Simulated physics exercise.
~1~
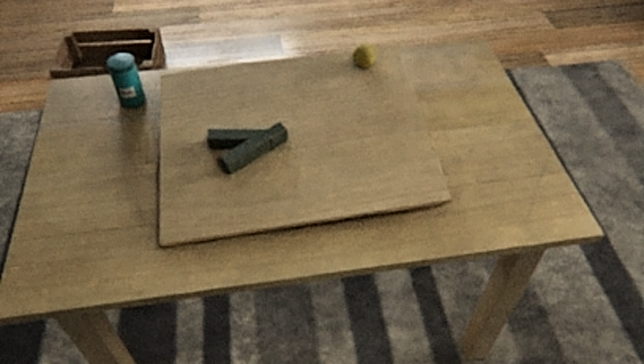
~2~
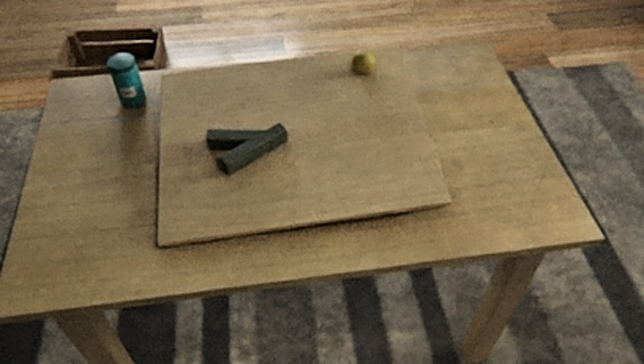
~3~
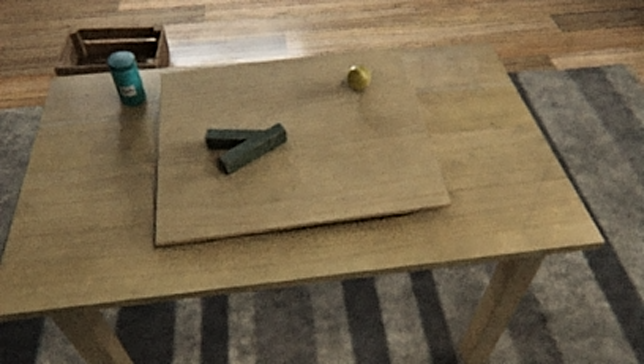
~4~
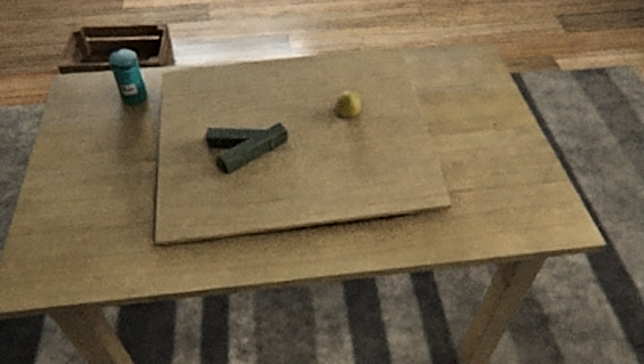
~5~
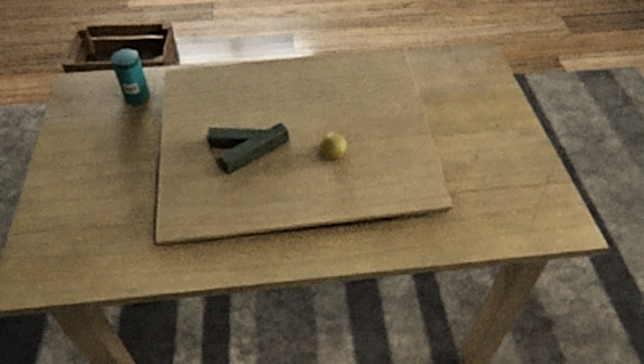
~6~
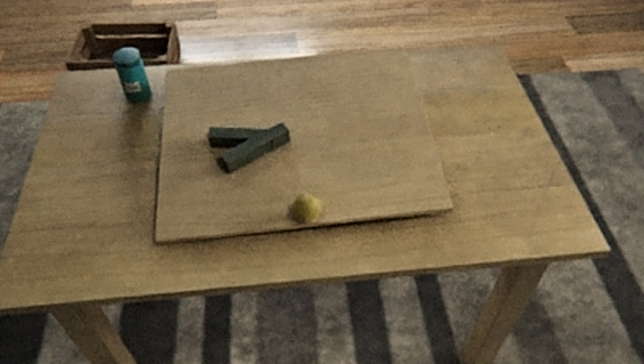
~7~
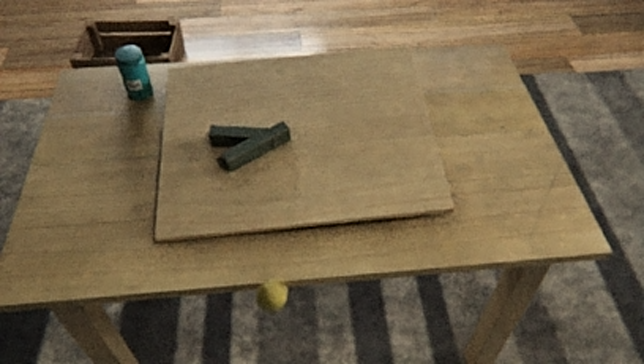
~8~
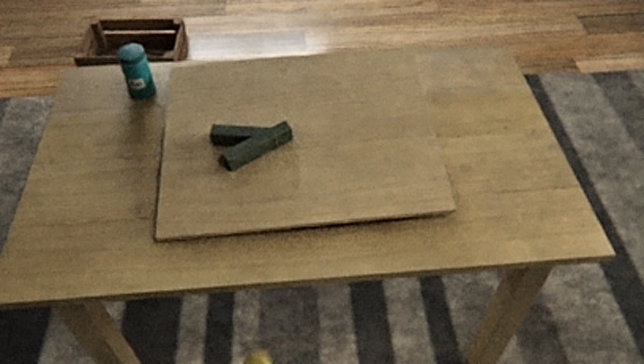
On a tilted board atop a wooden table, a yellow lemon rolling down past dark green blocks and dropping over the near edge.
